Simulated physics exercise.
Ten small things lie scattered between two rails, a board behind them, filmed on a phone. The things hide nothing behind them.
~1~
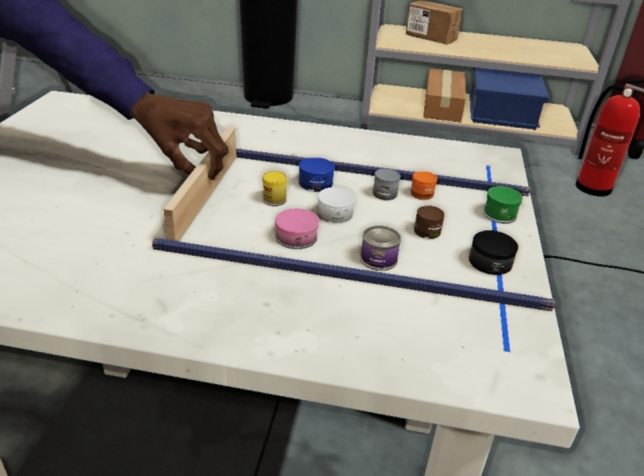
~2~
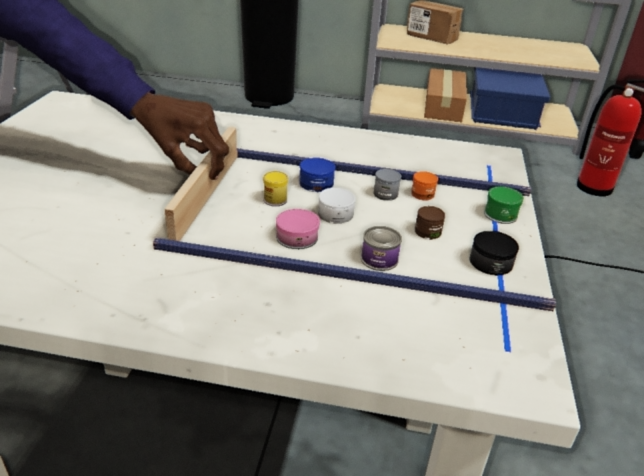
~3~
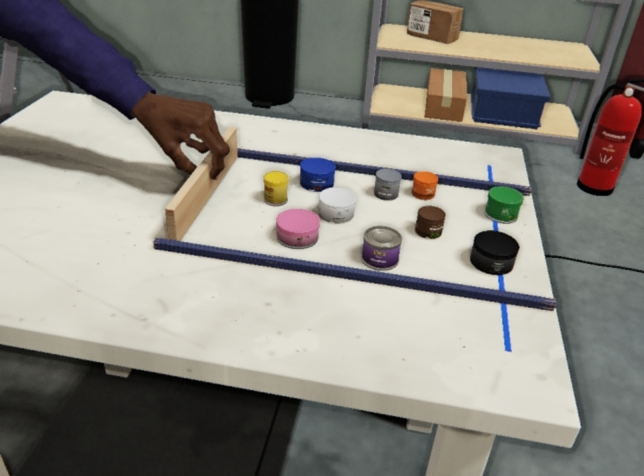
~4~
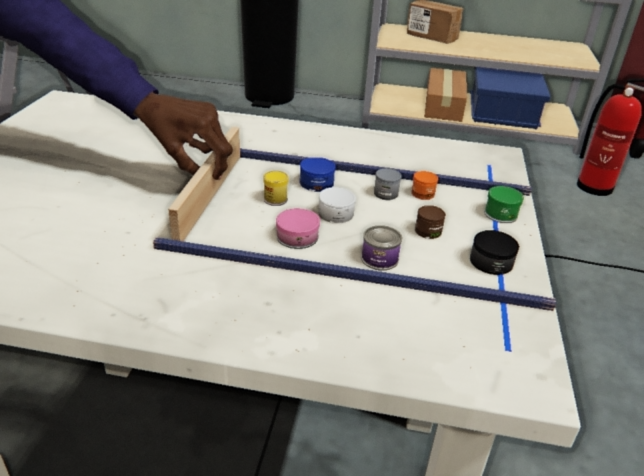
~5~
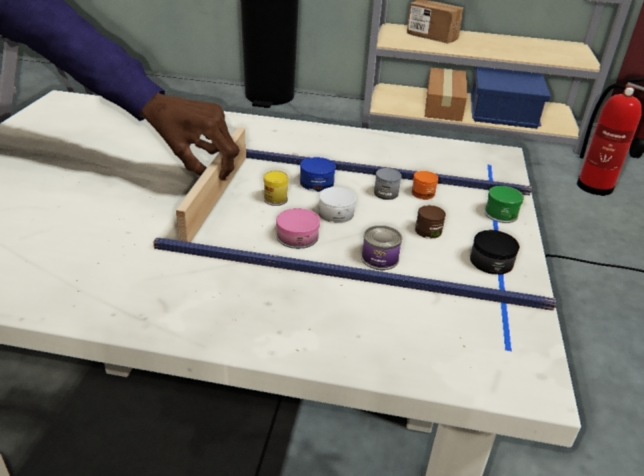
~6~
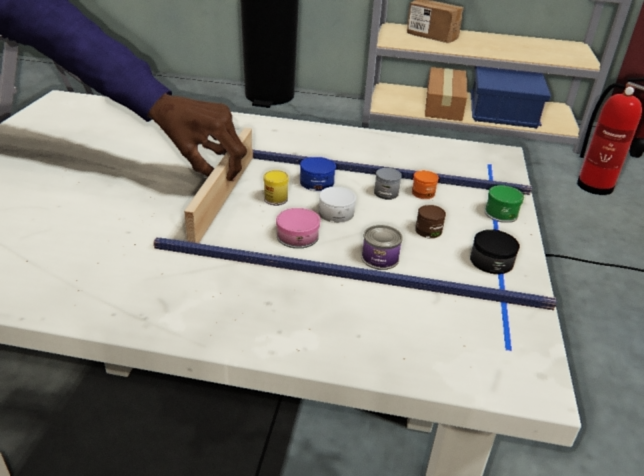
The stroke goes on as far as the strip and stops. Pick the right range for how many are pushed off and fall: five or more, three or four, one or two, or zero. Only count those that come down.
The right range is three or four.
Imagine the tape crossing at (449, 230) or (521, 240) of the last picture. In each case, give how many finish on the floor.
0 and 5.
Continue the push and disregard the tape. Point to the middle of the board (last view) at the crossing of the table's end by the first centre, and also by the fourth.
I'd put the first at about (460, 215) and the next at about (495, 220).
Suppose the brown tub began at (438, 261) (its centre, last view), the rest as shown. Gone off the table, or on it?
Then it falls.
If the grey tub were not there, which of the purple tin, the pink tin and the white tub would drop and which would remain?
In that case the purple tin stays where it is, the pink tin stays where it is, the white tub stays where it is.
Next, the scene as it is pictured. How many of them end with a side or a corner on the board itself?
In total, 3.
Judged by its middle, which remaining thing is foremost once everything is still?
I reckon it's the grey tub.
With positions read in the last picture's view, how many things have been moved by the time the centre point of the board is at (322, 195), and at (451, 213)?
Tally: 4; 10.
Early on, none off yet; green tin at rest near (504, 204); black tub at rest near (494, 252); brown tub at rest near (430, 221).
A while later, none off yet; green tin at rest near (504, 204); black tub at rest near (494, 252); brown tub moving near (440, 222).
Further along, none off yet; green tin travelled about its own width near (527, 209); black tub travelled a little near (516, 253); brown tub travelled well along near (513, 231).
Finally, the number that fall off is three or four; lost, brown tub, black tub and green tin.
